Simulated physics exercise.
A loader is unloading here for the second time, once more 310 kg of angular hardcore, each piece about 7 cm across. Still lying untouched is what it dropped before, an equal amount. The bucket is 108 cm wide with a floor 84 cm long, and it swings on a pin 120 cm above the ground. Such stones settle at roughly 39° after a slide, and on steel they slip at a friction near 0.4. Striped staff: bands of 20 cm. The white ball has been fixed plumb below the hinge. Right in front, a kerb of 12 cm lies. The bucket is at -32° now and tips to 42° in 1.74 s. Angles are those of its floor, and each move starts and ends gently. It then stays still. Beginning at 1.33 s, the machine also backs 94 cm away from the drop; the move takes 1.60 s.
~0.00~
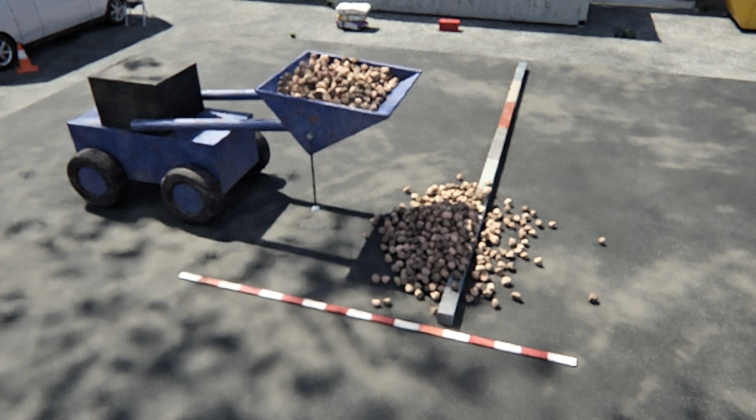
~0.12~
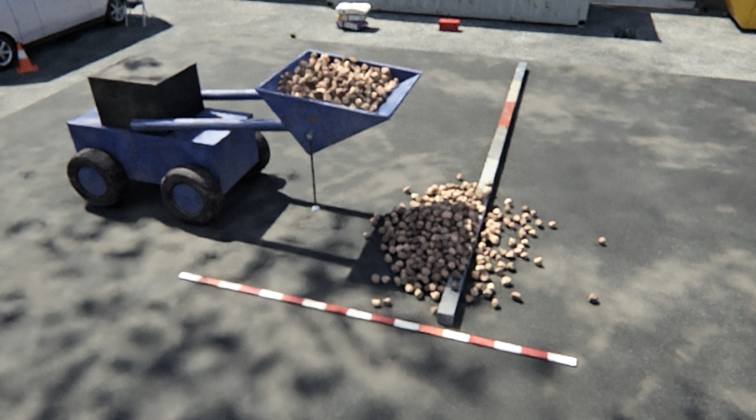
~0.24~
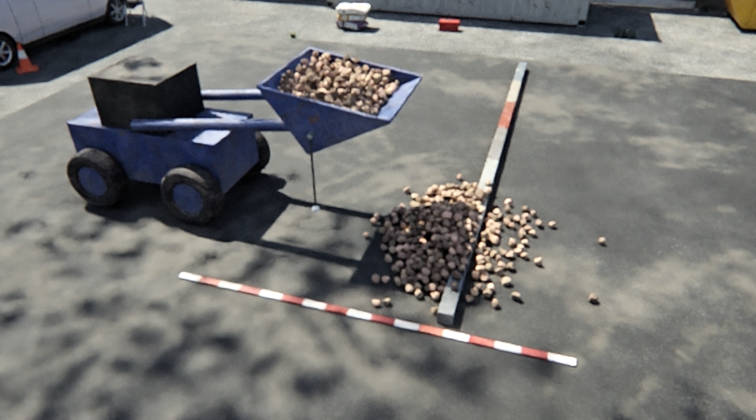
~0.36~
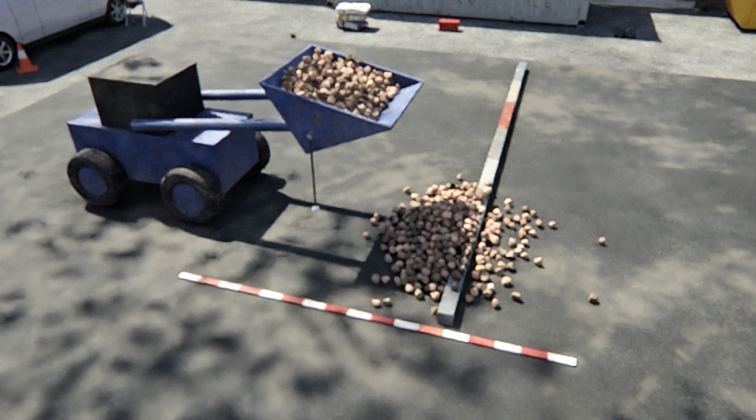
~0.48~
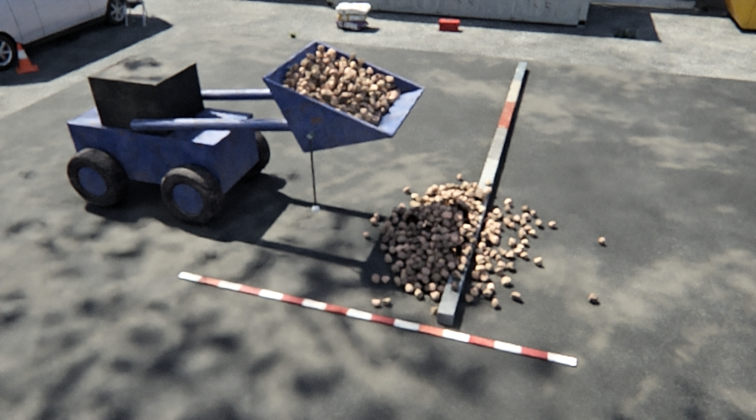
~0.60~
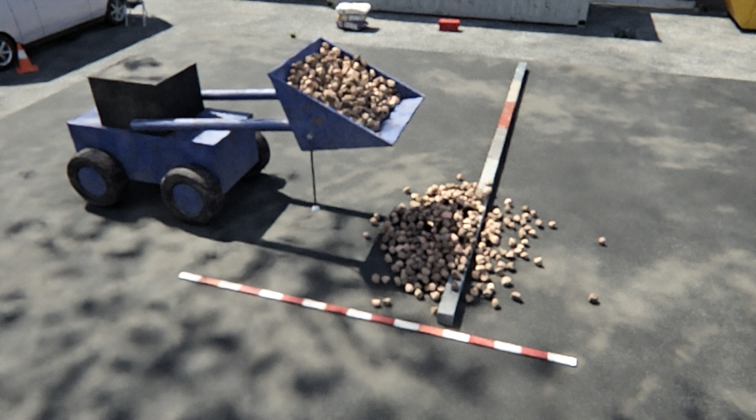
A blue loader with a dark cab stands at the left of a sunlit grey yard, seen from above and to one side, its raised bucket full of brownish stones. Beneath and to the right, a similar heap lies across a long kerb, with a red-and-white staff in front and a parked car behind. The bucket slowly tilts forward, its load staying inside, while the camera remains still.
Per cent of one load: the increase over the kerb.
0 percent.
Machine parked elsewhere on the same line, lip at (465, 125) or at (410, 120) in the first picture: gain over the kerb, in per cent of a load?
The first would add around 35 per cent, the second around 0 per cent.
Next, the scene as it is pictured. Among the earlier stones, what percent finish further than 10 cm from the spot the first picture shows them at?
Near 0 per cent, I reckon.
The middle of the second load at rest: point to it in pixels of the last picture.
I'd point to about (389, 217).
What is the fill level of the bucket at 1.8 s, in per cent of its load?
Close to 20 in a hundred is still held.
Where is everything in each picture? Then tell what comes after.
In the first frame, the bucket is at -32°, its lip at (388, 117); the top of the load is at (332, 66). The earlier load is highest near (449, 214), 32 cm above ground level, 88 % on this side of the kerb, 12 % over the kerb.
In the second frame, the bucket is at -31°, its lip at (389, 118); the top of the load is at (332, 65); the stones move at 0.1 m/s on average.
The third frame shows lip at (390, 122), floor tilted -28°, highest stones at (324, 64); the stones move at 0.1 m/s on average.
In the fourth frame, the bucket is at -24°, its lip at (391, 129); the top of the load is at (320, 59); the stones move at 0.2 m/s on average.
In the fifth frame, the bucket is at -18°, its lip at (392, 136); the top of the load is at (318, 58); the stones move at 0.2 m/s on average.
The sixth frame shows lip at (393, 145), floor tilted -12°, highest stones at (323, 56); the stones move at 0.2 m/s on average.
After 1.3 s the floor is at 30°; in per cent of one load, 99 in the bucket, 89 on this side of the kerb, 12 over the kerb; the foremost stones are at (551, 242).
After 1.8 s the floor is at 42°; in per cent of one load, 19 in the bucket, 169 on this side of the kerb, 12 over the kerb; the foremost stones are at (551, 242).
After 3.4 s the floor is at 42°; in per cent of one load, 0 in the bucket, 188 on this side of the kerb, 12 over the kerb; the foremost stones are at (551, 242).
After 5.9 s the floor is at 42°; in per cent of one load, 0 in the bucket, 188 on this side of the kerb, 12 over the kerb; the foremost stones are at (551, 242). Net gain over the kerb, 0.
